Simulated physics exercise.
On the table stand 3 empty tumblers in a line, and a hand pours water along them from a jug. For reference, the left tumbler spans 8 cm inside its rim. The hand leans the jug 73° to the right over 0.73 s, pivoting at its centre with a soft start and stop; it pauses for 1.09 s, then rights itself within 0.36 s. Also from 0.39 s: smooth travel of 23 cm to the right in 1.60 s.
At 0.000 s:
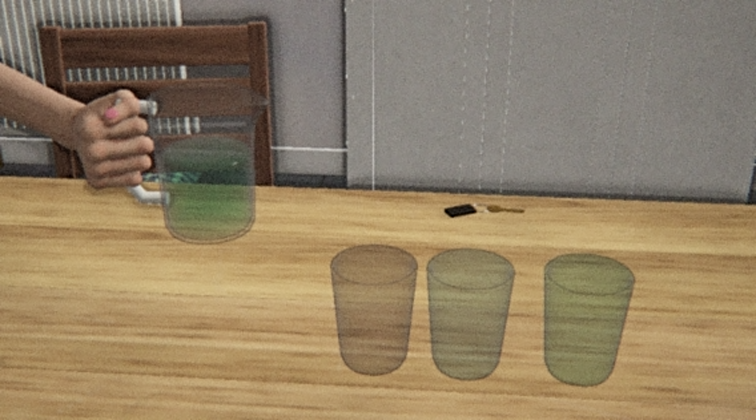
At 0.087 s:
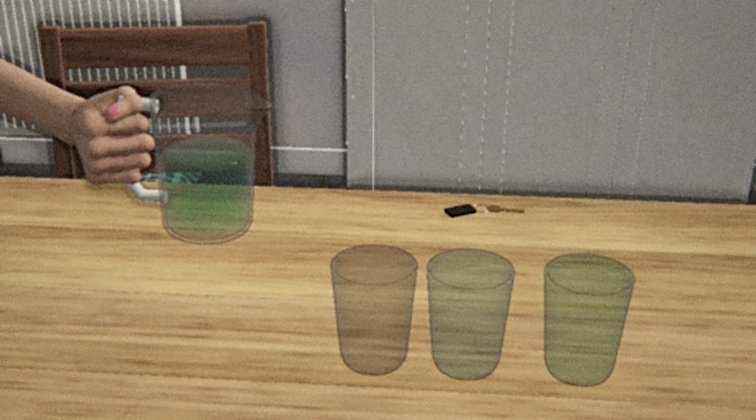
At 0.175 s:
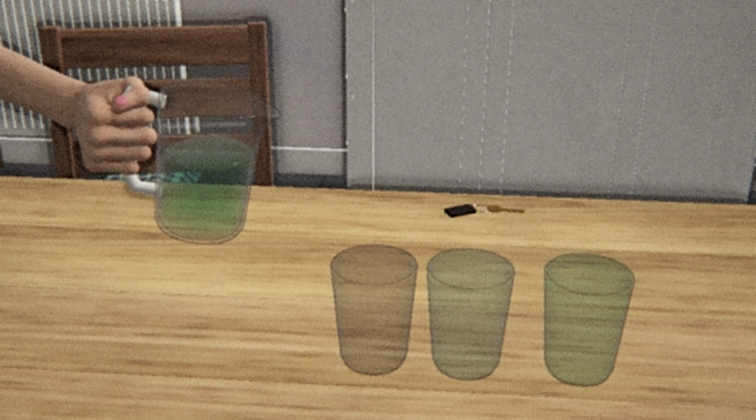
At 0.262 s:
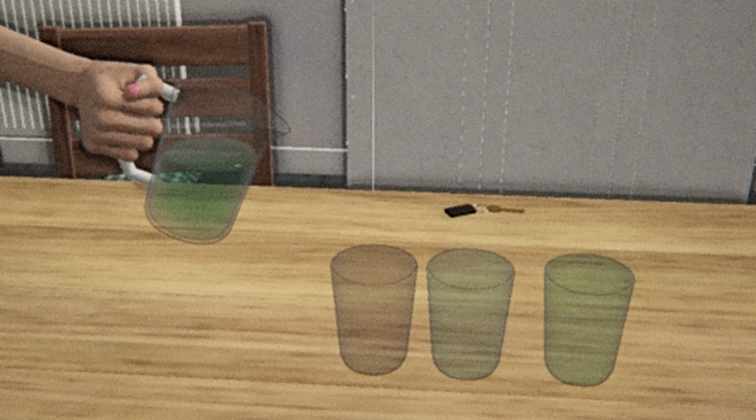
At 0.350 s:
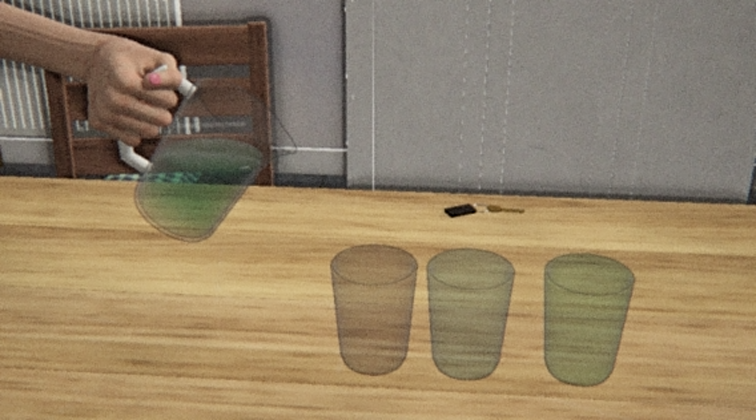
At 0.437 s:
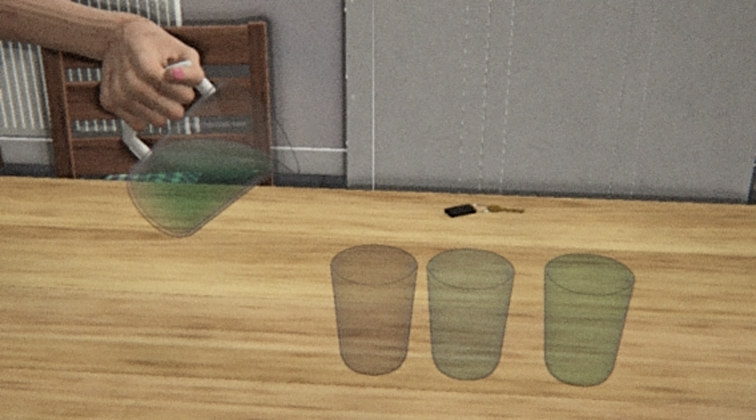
In a room with a grey wall, a light wooden table is seen from slightly above its front, with a dark wooden chair behind it at the left. Three empty see-through tumblers, brownish, pale green and yellower green, stand in a row right of centre, with a small dark object behind them. At the left, a hand steadily leans a clear jug of green liquid to the right, while the view stays still.
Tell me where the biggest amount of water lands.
In the left-hand one.
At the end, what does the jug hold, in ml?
150 ml, roughly.
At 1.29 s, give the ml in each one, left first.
Left to right: Roughly 170 ml, 40 ml, 0 ml.
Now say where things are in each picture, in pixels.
In the first frame, it leans 0°; its right rim is at (270, 102); the water meets the walls at (162, 148) and (251, 151); the left tumbler's rim runs from (332, 264) to (416, 268); the middle tumbler's rim runs from (428, 269) to (513, 272); the right tumbler's rim runs from (546, 274) to (633, 278).
In the second frame, it leans 3°; its right rim is at (273, 105); the water meets the walls at (163, 149) and (251, 151).
In the third frame, it leans 10°; its right rim is at (281, 114); the water meets the walls at (163, 149) and (253, 153).
In the fourth frame, it leans 21°; its right rim is at (290, 130); the water meets the walls at (163, 149) and (257, 153).
In the fifth frame, it leans 34°; its right rim is at (297, 150); the water meets the walls at (154, 162) and (264, 156).
In the sixth frame, it leans 48°; its right rim is at (300, 171); the water meets the walls at (140, 160) and (276, 160).
By 0.93 s the tilt is 73° and from the left they hold 110 ml, 0 ml, 0 ml, the jug 320 ml, and 0 ml is on the table.
By 1.29 s the tilt is 73° and from the left they hold 165 ml, 40 ml, 0 ml, the jug 230 ml, and 30 ml is on the table.
By 1.66 s the tilt is 73° and from the left they hold 165 ml, 90 ml, 0 ml, the jug 175 ml, and 30 ml is on the table.
By 2.07 s the tilt is 15° and from the left they hold 165 ml, 90 ml, 15 ml, the jug 150 ml, and 65 ml is on the table.
At rest from the left they hold 165 ml, 90 ml, 20 ml, the jug 150 ml, and 65 ml is on the table.
